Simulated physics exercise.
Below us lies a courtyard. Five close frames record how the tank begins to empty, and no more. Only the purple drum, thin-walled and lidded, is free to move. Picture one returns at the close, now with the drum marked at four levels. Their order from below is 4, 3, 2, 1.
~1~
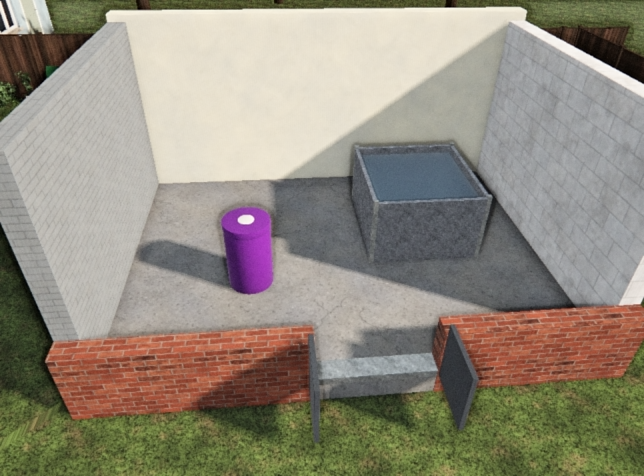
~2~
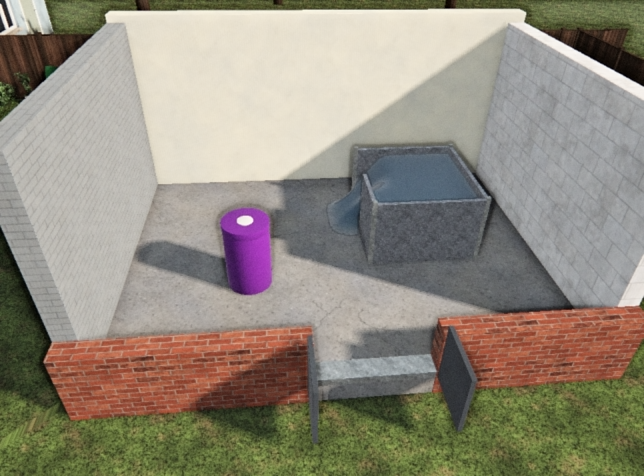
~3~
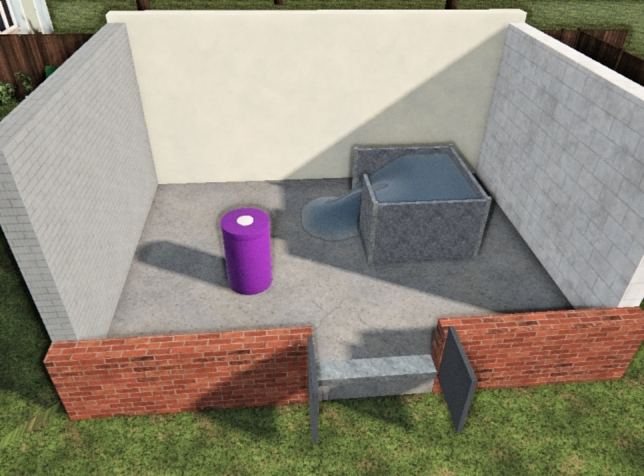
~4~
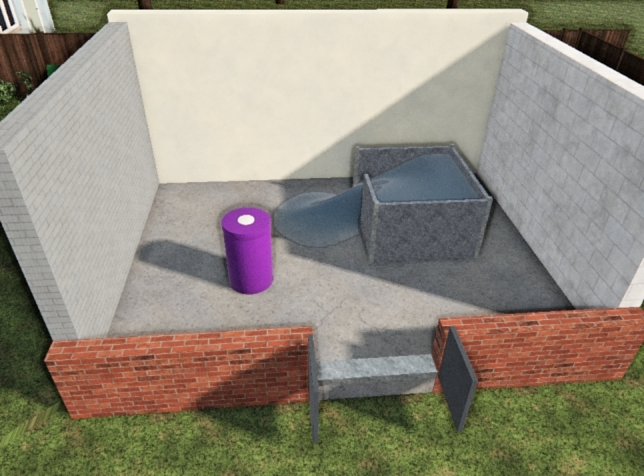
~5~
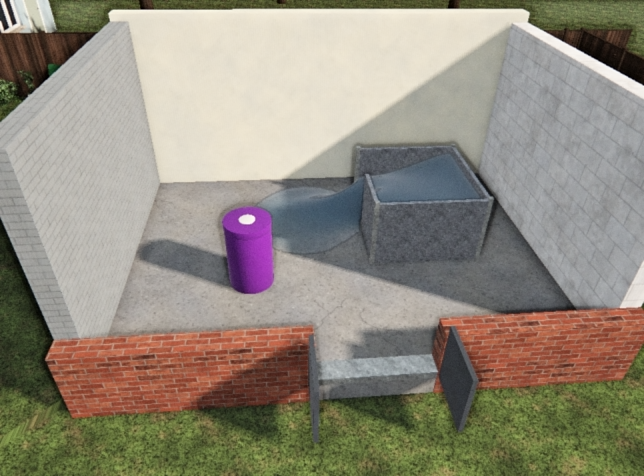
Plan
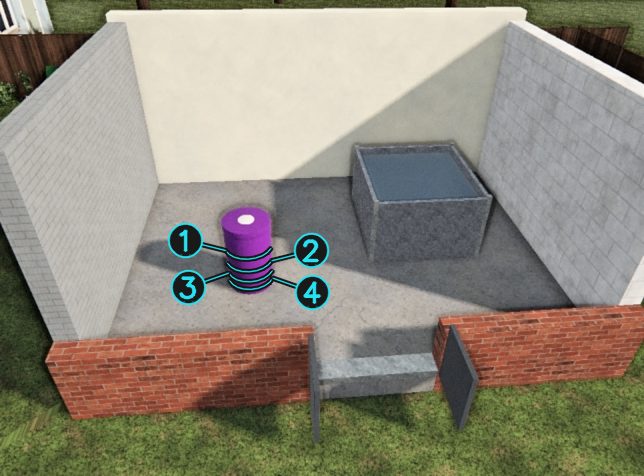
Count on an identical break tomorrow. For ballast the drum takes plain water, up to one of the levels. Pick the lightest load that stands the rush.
That is line 3.
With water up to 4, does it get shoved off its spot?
Yes, that goes wrong.
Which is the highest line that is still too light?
It is 4.
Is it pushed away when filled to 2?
No, not at all.
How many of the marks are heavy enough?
Three.
In cyan, 1 at (248, 259); 2 at (249, 271); 3 at (250, 281); 4 at (251, 289); from the bottom up 4, 3, 2, 1.
If 1 is chosen, it does not move.
If 2 is chosen, it does not move.
If 3 is chosen, it does not move.
If 4 is chosen, it is pushed about its own width away.
